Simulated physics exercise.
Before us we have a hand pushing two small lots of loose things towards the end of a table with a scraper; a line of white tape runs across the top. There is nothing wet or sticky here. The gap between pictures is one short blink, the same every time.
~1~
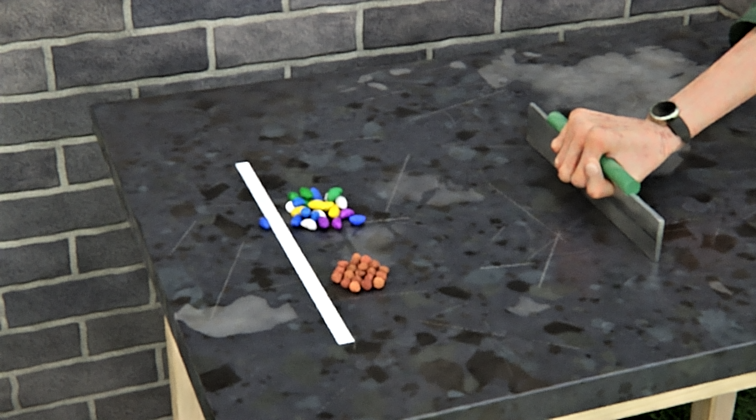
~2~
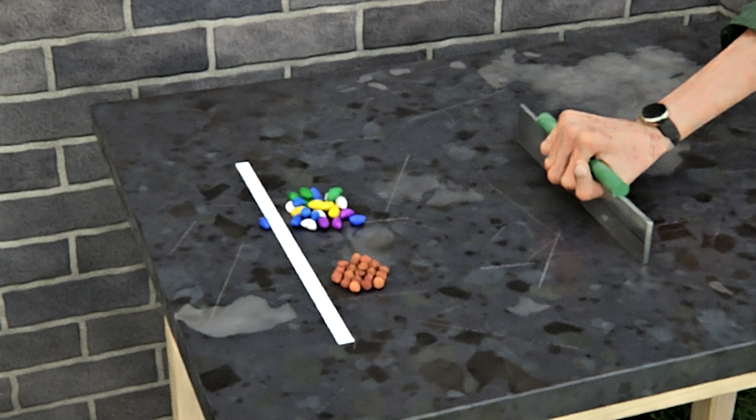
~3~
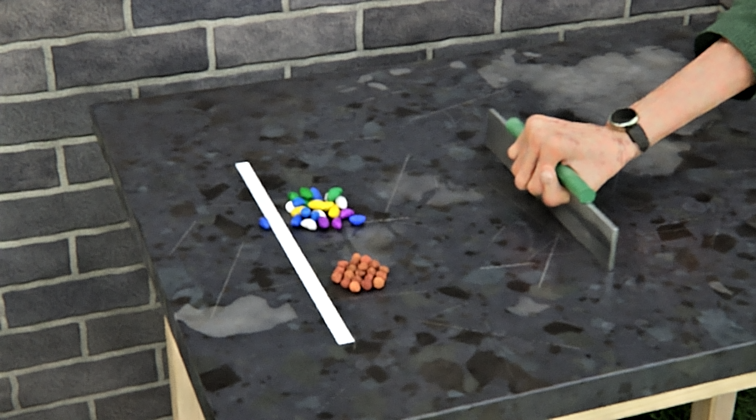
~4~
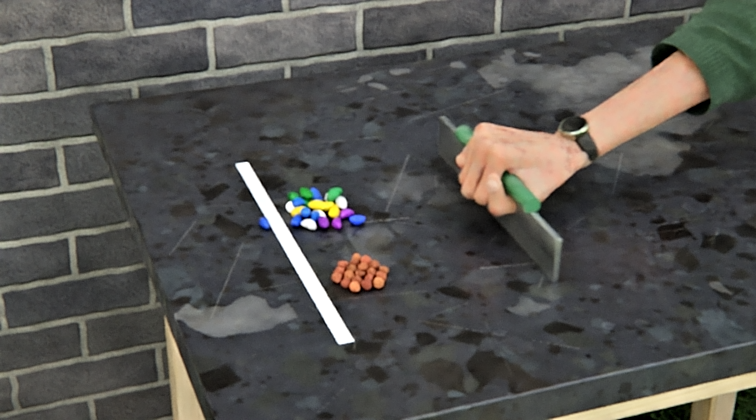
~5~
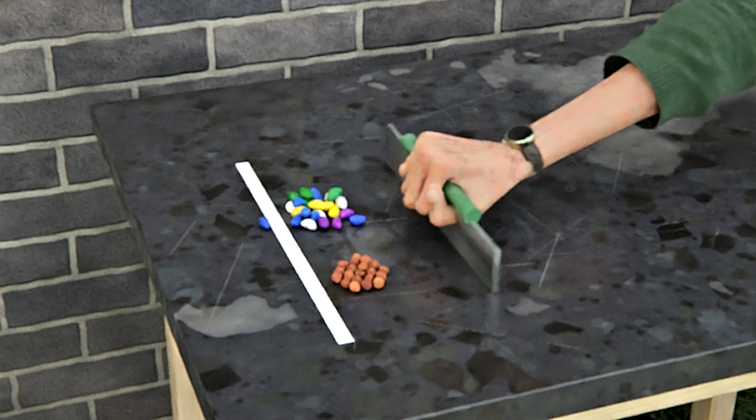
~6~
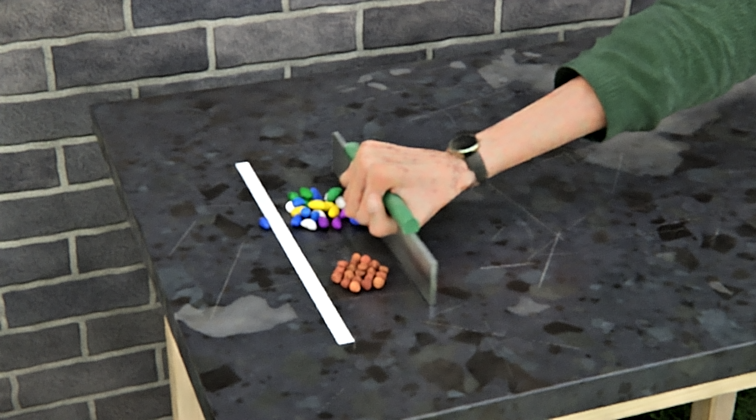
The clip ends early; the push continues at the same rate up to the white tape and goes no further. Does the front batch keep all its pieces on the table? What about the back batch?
The front batch loses some; the back batch loses some.
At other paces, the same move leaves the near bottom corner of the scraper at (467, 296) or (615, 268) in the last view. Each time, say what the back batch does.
One: It sends some to the floor. Two: It remains up there.
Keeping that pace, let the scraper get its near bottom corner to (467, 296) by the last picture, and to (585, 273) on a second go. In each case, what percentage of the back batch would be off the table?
That works out to 50 % the first time and 0 % the other time.
Then, 0.06 s later than the last frame, scraper still moving, near (317, 202); front batch all on the table, its front near (270, 289); back batch all on the table, its front near (257, 223).
Then, 0.14 s later than the last frame, scraper stopped at the white tape; front batch all on the table, its front near (135, 314); back batch all on the table, its front near (209, 265).
Then, 0.42 s later than the last frame, scraper stopped at the white tape; front batch every one over the edge; back batch roughly two thirds over the edge.
When it is over, scraper stopped at the white tape; front batch every one over the edge; back batch the larger part over the edge.
